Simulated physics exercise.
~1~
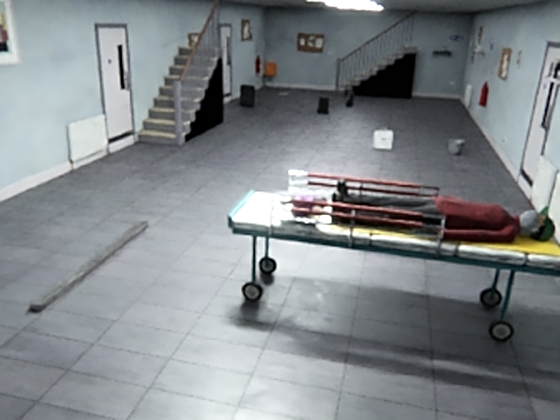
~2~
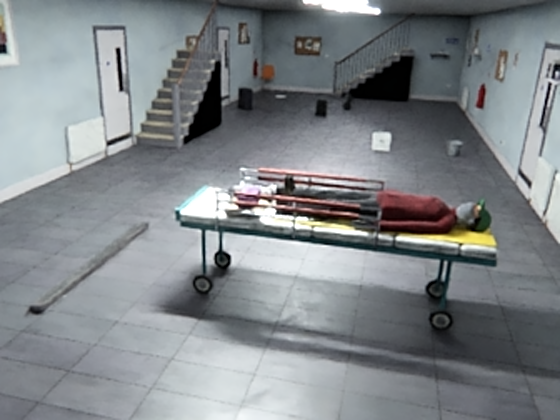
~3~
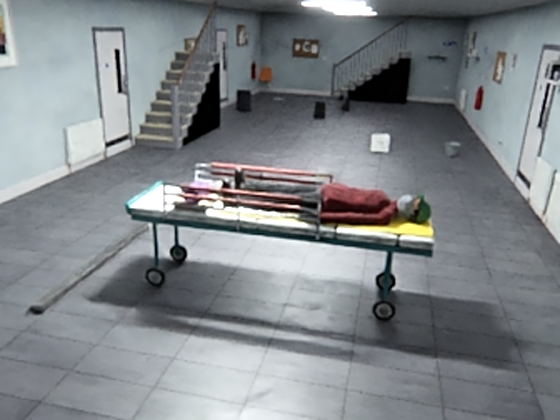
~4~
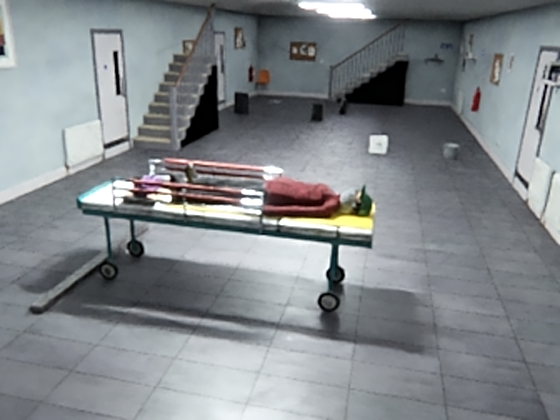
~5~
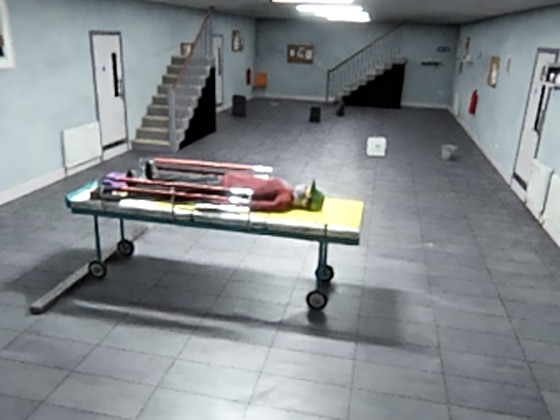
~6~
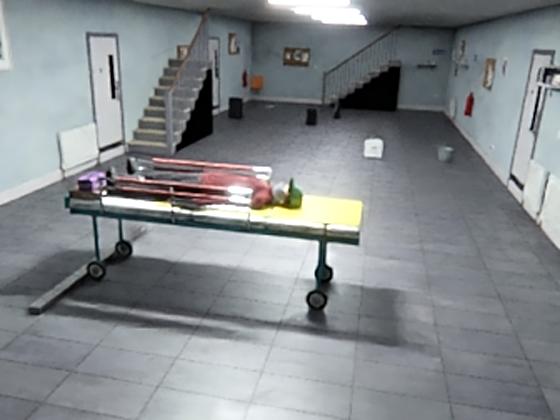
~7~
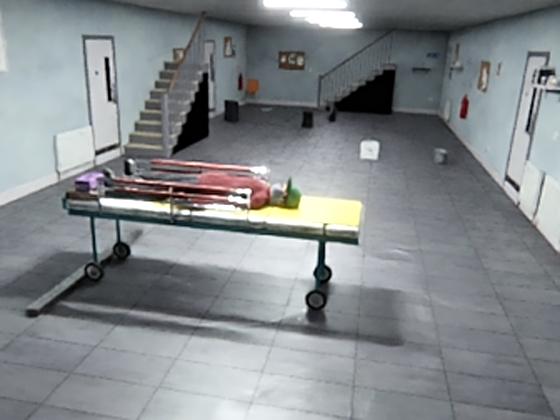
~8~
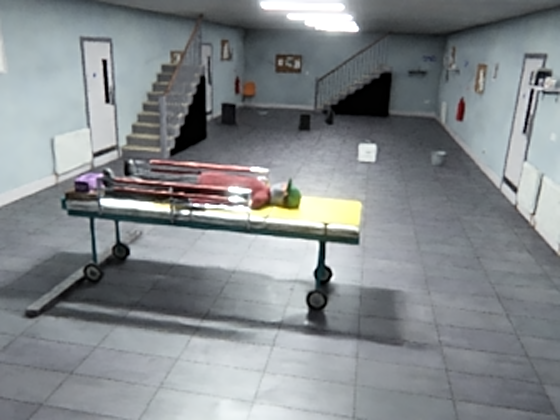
A person in dark red clothing with a green-topped head lies on a teal-framed gurney with a yellow mattress, in a wide, pale blue hall seen from slightly above. Red-and-white rails flank the body, a small purple box sits near the feet, and stairs rise behind. The gurney rolls leftward across the grey tiles toward a long sill lying on the floor. It stops abruptly at the sill, while the person slides a little farther left, baring more yellow mattress. Everything then settles, with the person and purple box still aboard as the view drifts slightly.
